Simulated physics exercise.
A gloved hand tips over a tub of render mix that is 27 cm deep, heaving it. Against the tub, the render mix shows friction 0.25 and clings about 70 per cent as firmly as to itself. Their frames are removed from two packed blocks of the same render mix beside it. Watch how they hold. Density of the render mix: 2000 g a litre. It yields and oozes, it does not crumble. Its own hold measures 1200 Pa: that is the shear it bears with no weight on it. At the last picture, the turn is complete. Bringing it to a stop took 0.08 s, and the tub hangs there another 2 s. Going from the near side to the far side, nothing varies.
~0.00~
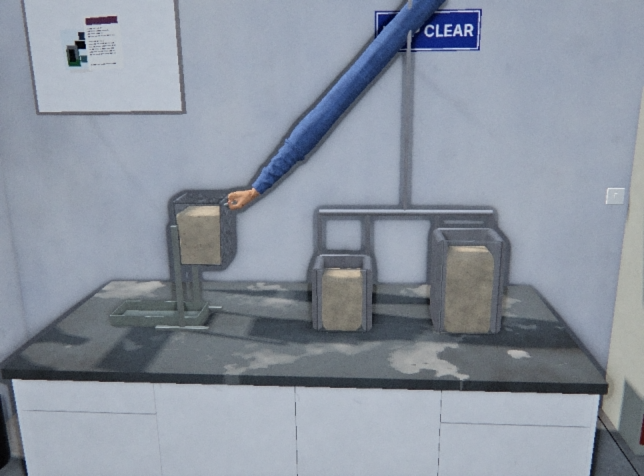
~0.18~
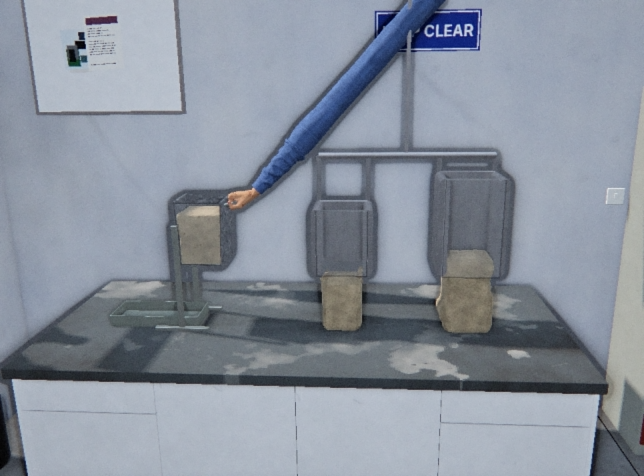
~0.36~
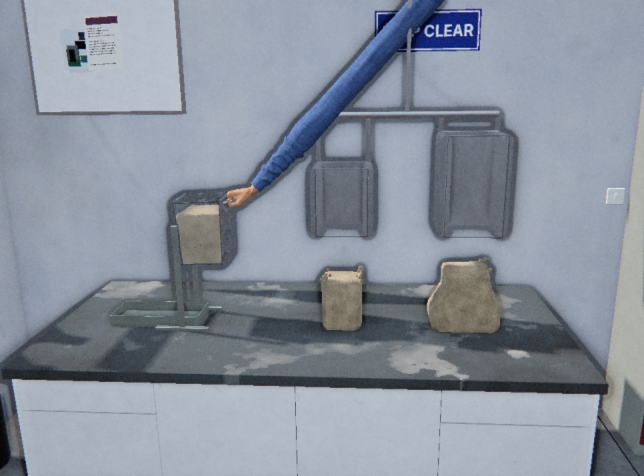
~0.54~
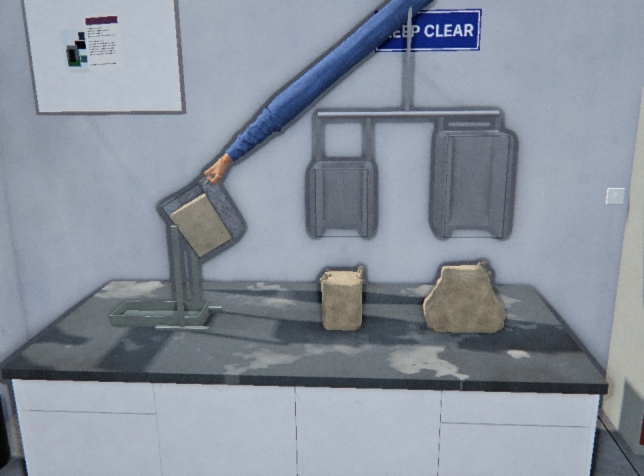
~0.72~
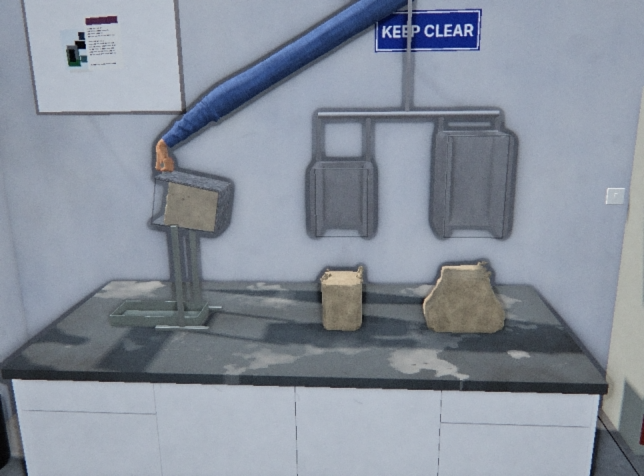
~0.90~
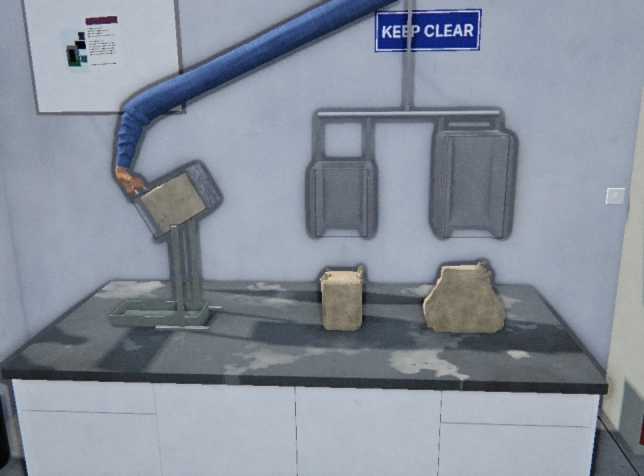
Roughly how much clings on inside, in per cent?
Roughly 0 per cent.
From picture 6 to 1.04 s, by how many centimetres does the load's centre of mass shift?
Something like 6 cm, I'd say.
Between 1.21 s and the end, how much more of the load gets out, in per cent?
Share of load from then on: Approx. 50 %.
By 1.04 s, the tub is at 118 degrees and holds 95 %.
By 1.21 s, the tub is at 118 degrees and holds 51 %.
By 1.38 s, the tub is at 118 degrees and holds 0 %.
By 1.55 s, the tub is at 118 degrees and holds 0 %.
By 2.90 s, at the end, the tub is at 118 degrees and holds 0 %.
